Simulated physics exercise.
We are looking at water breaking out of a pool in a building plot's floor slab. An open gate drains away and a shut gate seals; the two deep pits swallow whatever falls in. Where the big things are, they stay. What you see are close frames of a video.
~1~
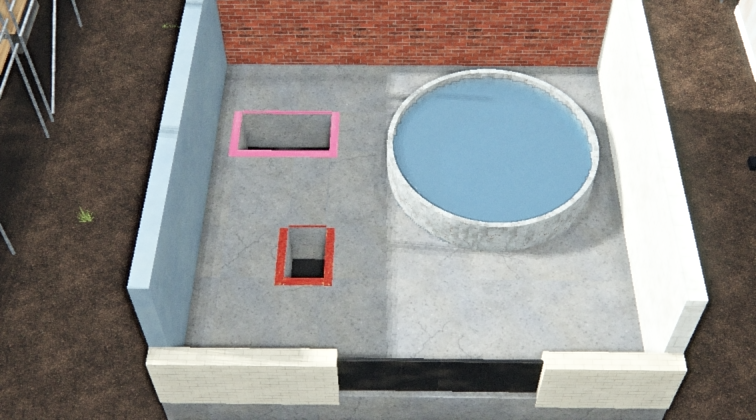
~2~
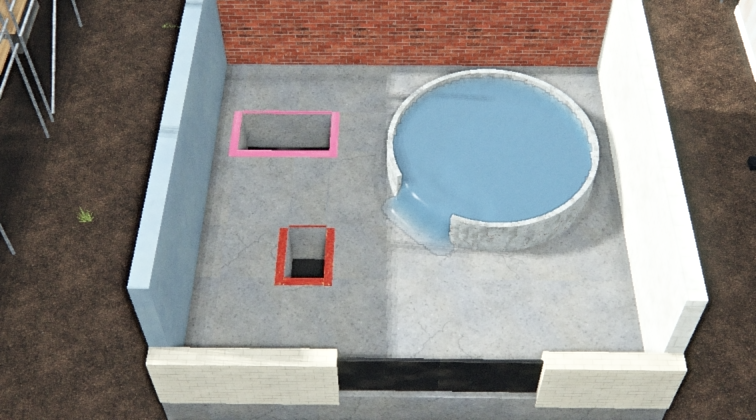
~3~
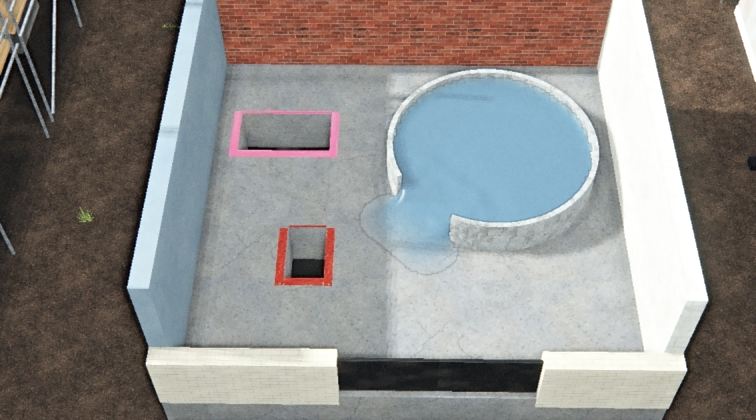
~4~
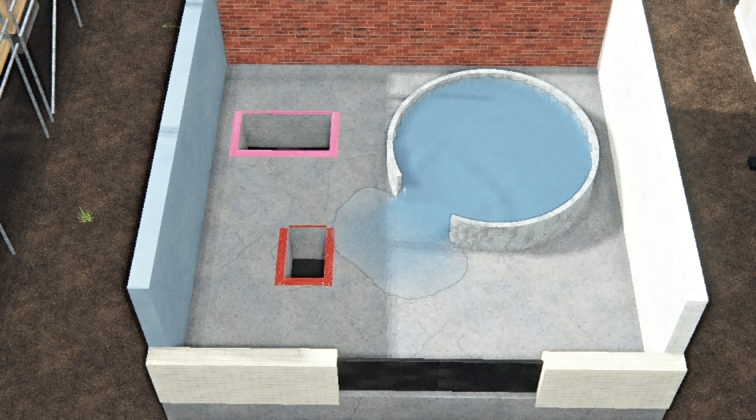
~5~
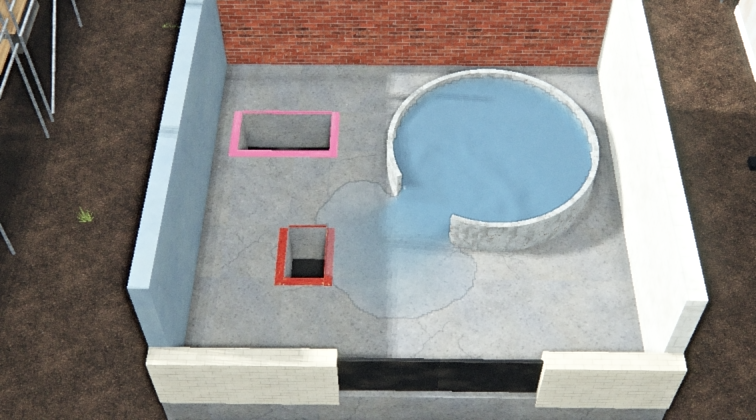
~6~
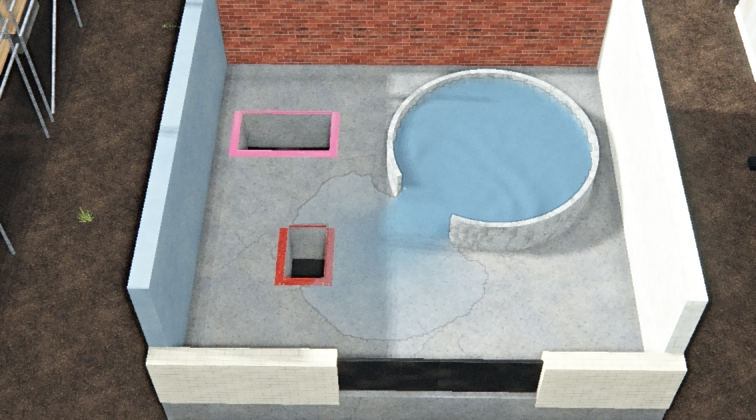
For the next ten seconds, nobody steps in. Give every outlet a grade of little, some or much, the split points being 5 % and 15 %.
Grades: Gate - little; red pit - much; pink pit - some.
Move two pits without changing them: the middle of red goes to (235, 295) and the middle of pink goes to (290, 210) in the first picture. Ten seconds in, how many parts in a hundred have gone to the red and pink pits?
The red pit receives 35 per cent and the pink pit 12 per cent.
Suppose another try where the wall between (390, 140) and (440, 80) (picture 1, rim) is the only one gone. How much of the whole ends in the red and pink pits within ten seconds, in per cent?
Out of every hundred parts, red takes 2 and pink takes 55.
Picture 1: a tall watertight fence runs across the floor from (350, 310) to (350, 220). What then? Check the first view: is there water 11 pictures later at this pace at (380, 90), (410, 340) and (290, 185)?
Result, listed order: Spot 1 kept clear of the flood, spot 2 reached by the flood, spot 3 reached by the flood.
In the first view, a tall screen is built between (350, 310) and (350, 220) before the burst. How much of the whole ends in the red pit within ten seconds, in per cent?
Result, red pit: Some 6 percent of the total.
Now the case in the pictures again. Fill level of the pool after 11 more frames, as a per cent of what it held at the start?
72 % or so.
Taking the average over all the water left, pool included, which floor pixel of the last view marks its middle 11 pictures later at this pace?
I'd point to (454, 201).
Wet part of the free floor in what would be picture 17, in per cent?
Share estimate: About 30 per cent.
A moment on, water covers 25 % of the floor; the gate 0 %, the red pit 3 %, the pink pit 0 %.
Next, water covers 30 % of the floor; the gate 0 %, the red pit 6 %, the pink pit 0 %.
Then, water covers 45 % of the floor; the gate 0 %, the red pit 11 %, the pink pit 0 %.
Later, water covers 65 % of the floor; the gate 0 %, the red pit 19 %, the pink pit 5 %.
In the end, water covers 85 % of the floor; the gate 0 %, the red pit 26 %, the pink pit 13 %.
